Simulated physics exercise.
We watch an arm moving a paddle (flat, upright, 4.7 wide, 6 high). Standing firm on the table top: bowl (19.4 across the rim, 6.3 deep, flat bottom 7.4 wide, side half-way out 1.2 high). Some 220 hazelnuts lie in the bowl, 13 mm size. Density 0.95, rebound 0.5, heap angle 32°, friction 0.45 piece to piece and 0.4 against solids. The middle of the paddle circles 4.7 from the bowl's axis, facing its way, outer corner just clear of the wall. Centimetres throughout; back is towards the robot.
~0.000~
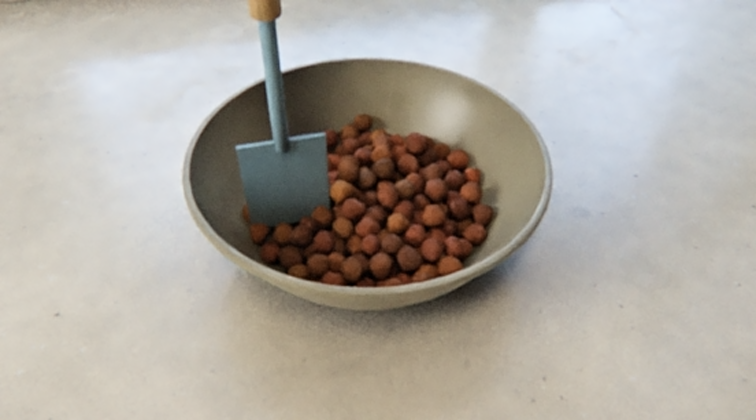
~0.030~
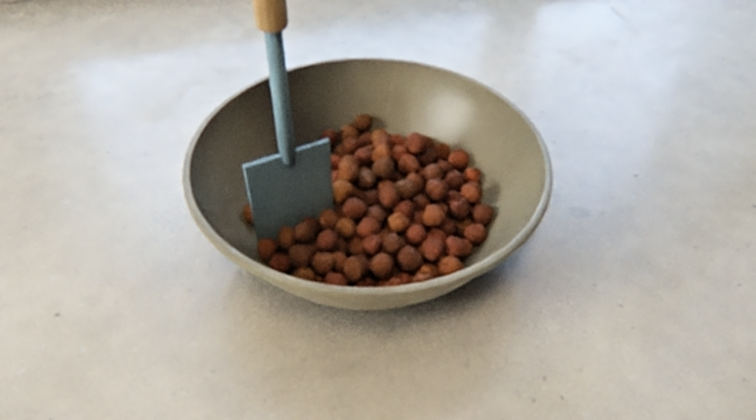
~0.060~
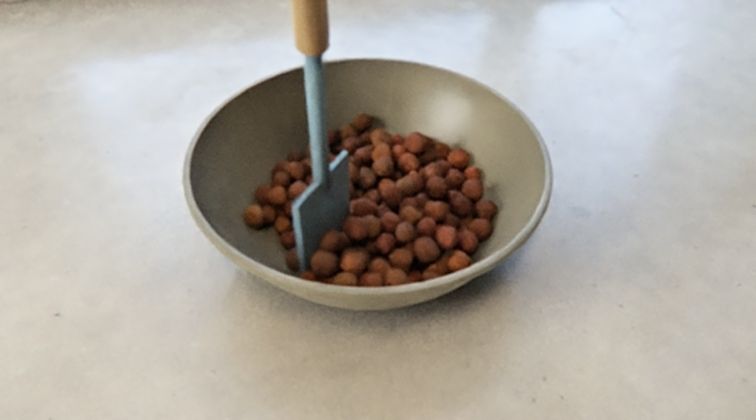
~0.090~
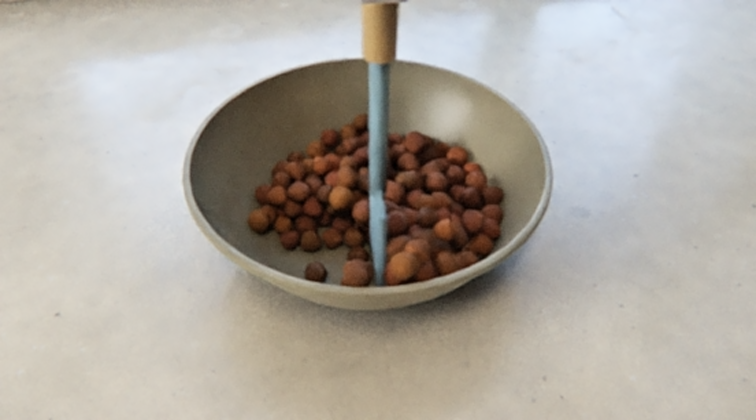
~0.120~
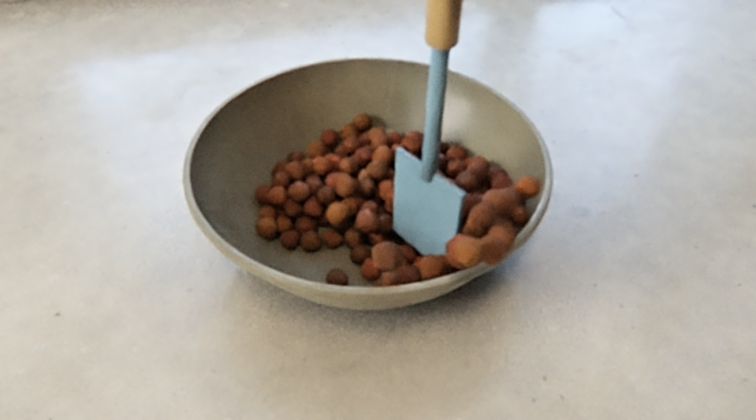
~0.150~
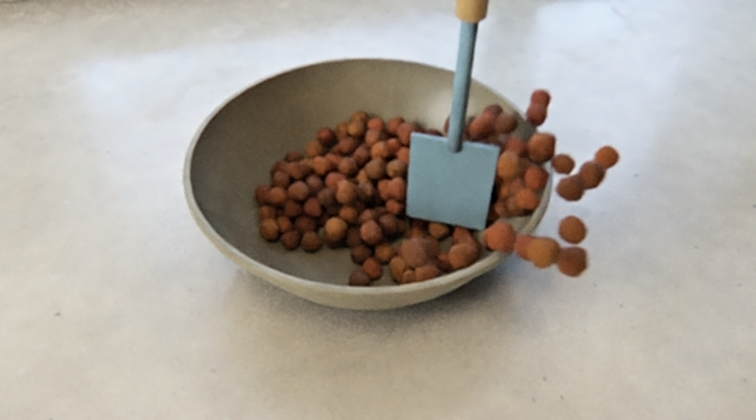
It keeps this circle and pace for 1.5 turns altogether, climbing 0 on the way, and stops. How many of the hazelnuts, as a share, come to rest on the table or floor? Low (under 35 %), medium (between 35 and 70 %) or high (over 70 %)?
A medium share, between 35 and 70 %, ends on the table or floor.
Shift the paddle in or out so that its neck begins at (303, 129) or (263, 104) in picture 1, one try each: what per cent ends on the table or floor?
About 40 and 40 per cent.
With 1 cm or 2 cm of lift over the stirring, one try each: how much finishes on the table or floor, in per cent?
About 40 and 30 per cent.
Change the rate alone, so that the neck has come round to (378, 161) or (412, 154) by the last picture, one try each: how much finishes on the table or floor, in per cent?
Some 20 and 30 per cent.
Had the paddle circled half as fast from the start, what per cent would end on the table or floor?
It would be near 10 per cent.
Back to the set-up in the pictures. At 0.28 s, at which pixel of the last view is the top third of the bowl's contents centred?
Near (272, 113).
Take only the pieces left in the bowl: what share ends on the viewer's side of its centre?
Roughly 50 per cent.
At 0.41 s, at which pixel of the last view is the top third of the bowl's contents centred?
Near (408, 254).
By 0.28 s, 297° round, highest piece 12 above the table; 162 in the bowl, 6 on the table or floor, 48 in flight or on the tool.
By 0.41 s, 84° round, highest piece 12 above the table; 120 in the bowl, 52 on the table or floor, 44 in flight or on the tool.
By 0.67 s, 180° round, highest piece 5 above the table; 115 on the table or floor, 99 in the bowl, 2 in flight or on the tool.
By 1.37 s, 180° round, highest piece 4 above the table; 117 on the table or floor, 99 in the bowl.
Final count, 117 on the table or floor, 99 in the bowl. That is 54 % on the table or floor.
